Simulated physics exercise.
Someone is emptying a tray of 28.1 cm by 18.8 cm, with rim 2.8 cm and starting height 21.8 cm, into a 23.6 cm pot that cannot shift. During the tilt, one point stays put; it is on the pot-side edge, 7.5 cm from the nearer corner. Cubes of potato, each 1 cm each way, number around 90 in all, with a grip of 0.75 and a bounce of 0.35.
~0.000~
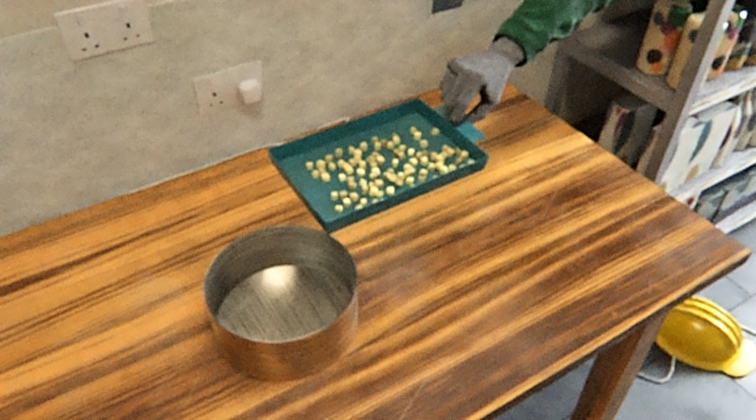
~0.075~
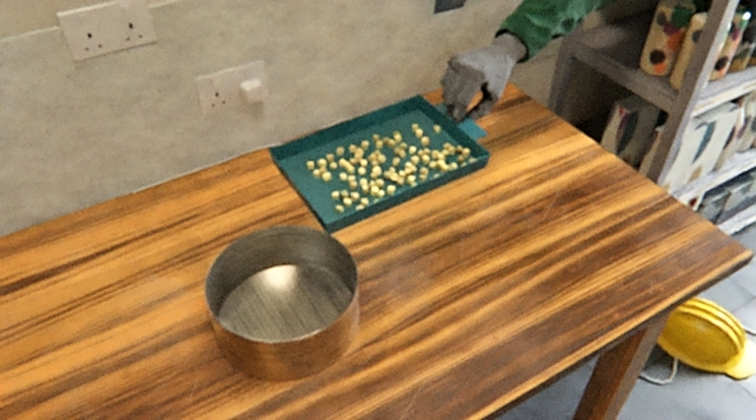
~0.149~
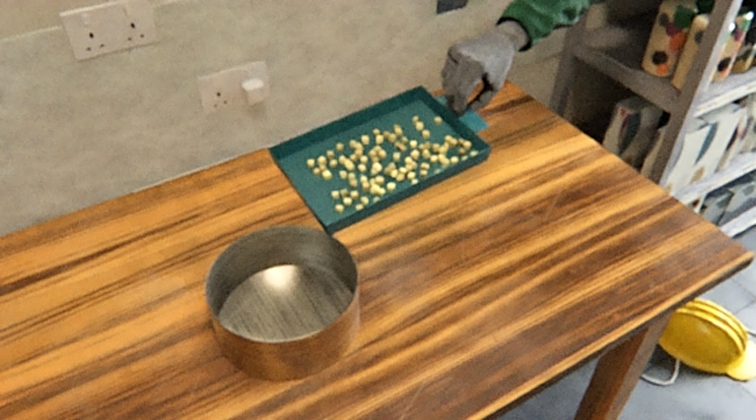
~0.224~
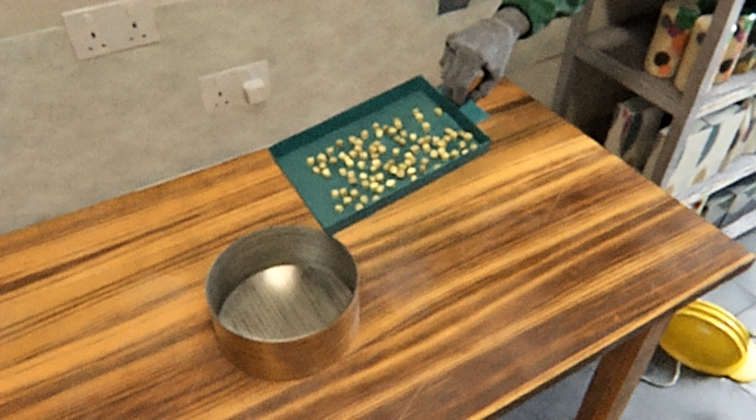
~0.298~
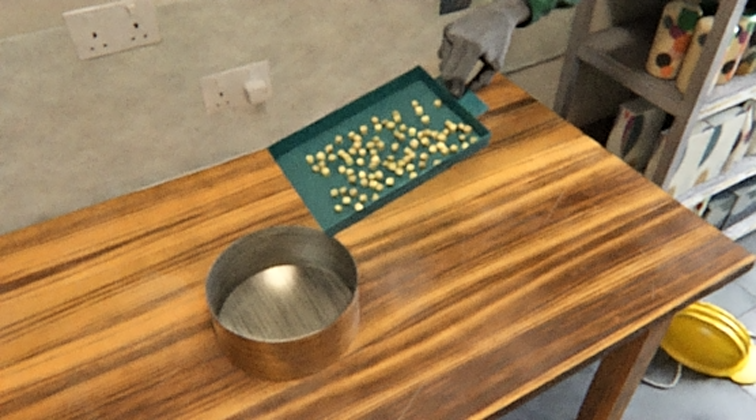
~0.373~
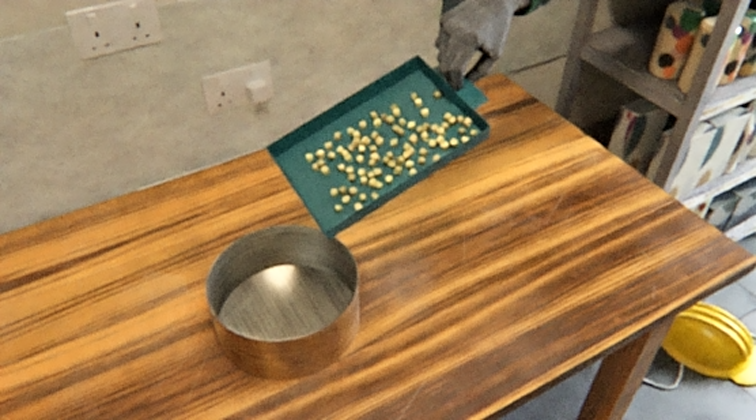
The clip opens on a green tray of small yellowish potato cubes lying flat on a striped wooden table, behind a round metal pot. A gray-gloved hand at the tray's far right corner then raises the back edge, steadily tilting the tray toward the pot while the cubes stay scattered across it.
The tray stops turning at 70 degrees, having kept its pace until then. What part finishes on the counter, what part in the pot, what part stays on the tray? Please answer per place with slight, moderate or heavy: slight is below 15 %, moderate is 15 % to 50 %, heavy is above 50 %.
Per place: Counter slight, pot moderate, tray heavy.
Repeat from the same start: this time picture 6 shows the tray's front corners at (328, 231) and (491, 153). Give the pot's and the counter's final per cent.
The pot gets 10 and the counter 0.
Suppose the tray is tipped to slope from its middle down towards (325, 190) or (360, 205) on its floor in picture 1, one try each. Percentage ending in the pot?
I'd put it at roughly 25 per cent for the first tilt and roughly 20 per cent for the second.
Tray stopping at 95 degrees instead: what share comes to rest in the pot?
It would be near 100 per cent.
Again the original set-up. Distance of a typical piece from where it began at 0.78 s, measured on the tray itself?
By then it sits near 6 cm from where it began.
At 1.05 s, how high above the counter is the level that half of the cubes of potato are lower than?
The halfway mark is near 24 cm.
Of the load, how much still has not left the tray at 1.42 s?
Load share: Around 65%.
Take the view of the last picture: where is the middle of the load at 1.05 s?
At that moment the load's centre is around (324, 217).
Then, at 0.78 s, tilt 44 degrees; the tray holds 100 %, the pot 0 %.
Then, at 1.05 s, tilt 60 degrees; the tray holds 90 %, the pot 0 %.
After 1.42 s, tilt 70 degrees; the tray holds 65 %, the pot 30 %.
By 2.6 s all is still; counter 0 %, pot 35 %, tray 65 %.
